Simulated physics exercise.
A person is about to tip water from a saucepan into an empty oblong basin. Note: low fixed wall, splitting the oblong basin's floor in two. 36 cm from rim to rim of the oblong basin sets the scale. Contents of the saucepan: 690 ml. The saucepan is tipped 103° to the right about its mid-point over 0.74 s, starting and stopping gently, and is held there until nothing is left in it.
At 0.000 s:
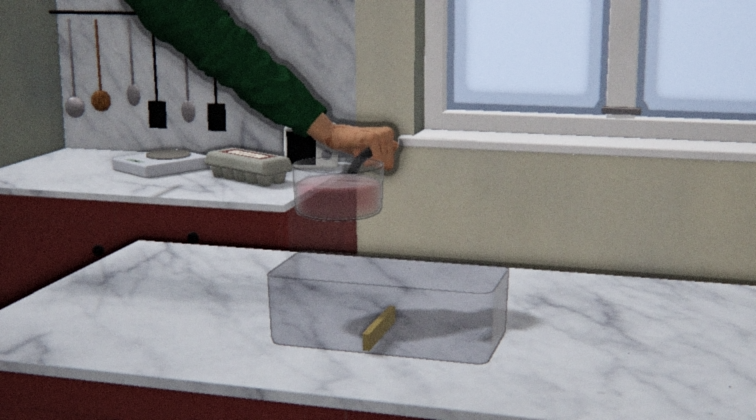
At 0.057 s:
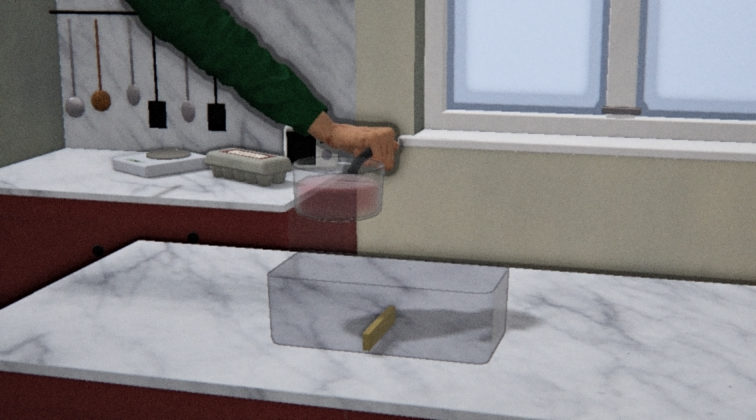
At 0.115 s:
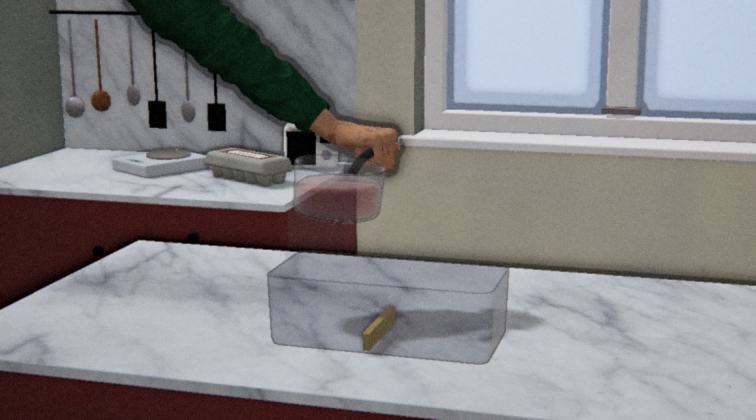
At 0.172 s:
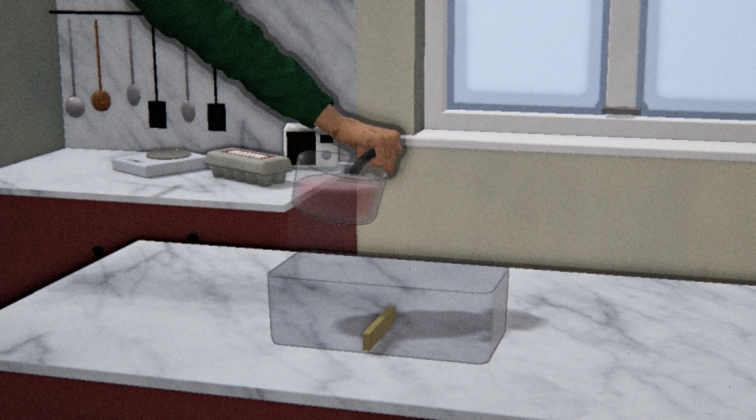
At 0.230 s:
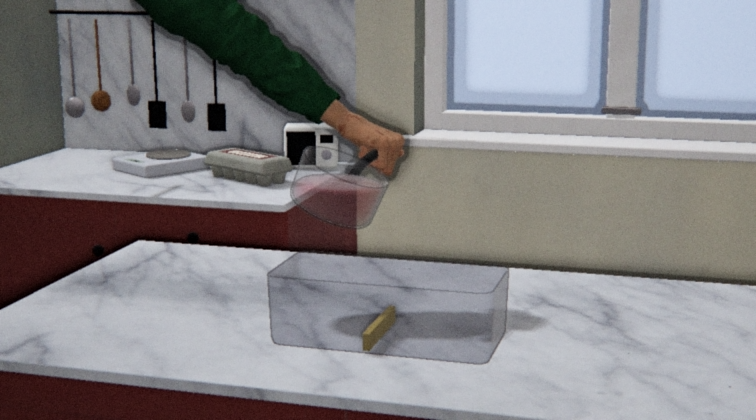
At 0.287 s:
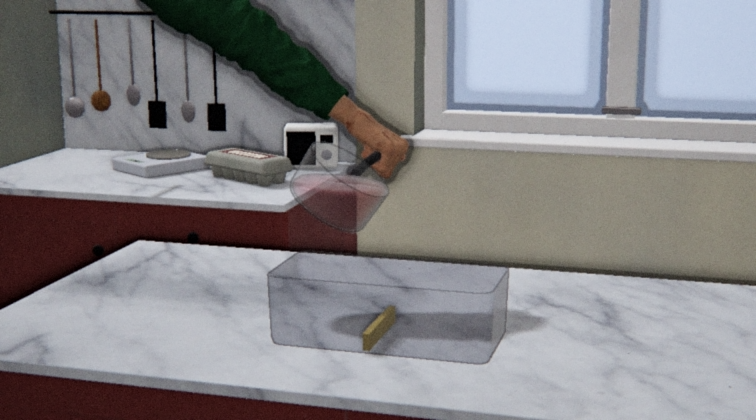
In a kitchen, a green-sleeved arm gradually tilting a clear saucepan of pinkish liquid rightward above a transparent oblong basin on marble.
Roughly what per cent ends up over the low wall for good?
About 87 in every hundred.
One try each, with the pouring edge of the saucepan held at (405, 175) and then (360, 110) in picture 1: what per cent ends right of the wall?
I'd expect close to 85 per cent and then close to 80 per cent.
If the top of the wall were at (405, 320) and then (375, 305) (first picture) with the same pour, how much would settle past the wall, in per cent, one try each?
55 then 95 %.
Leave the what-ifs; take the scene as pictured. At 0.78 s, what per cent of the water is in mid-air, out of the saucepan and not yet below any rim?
Roughly 8 %.
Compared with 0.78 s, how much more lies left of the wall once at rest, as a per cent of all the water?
I'd put it near 3 percent.
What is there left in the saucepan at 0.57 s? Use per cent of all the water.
Fraction remaining: Approx. 34 per cent.
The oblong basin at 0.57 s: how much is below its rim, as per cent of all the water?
Some 26 per cent.
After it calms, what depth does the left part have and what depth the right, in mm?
Once settled, the left stands around 4 mm and the right around 20 mm.
After 0.57 s the tilt is 91° and 35 per cent is still to pour, 0 is left of the wall and 27 right of it.
After 0.78 s the tilt is 103° and 9 per cent is still to pour, 9 is left of the wall and 74 right of it.
After 1.00 s the tilt is 103° and 1 per cent is still to pour, 11 is left of the wall and 86 right of it.
After 1.24 s the tilt is 103° and 0 per cent is still to pour, 12 is left of the wall and 87 right of it.
In the end 12 per cent lies left of the wall, 87 right of it and 1 outside.
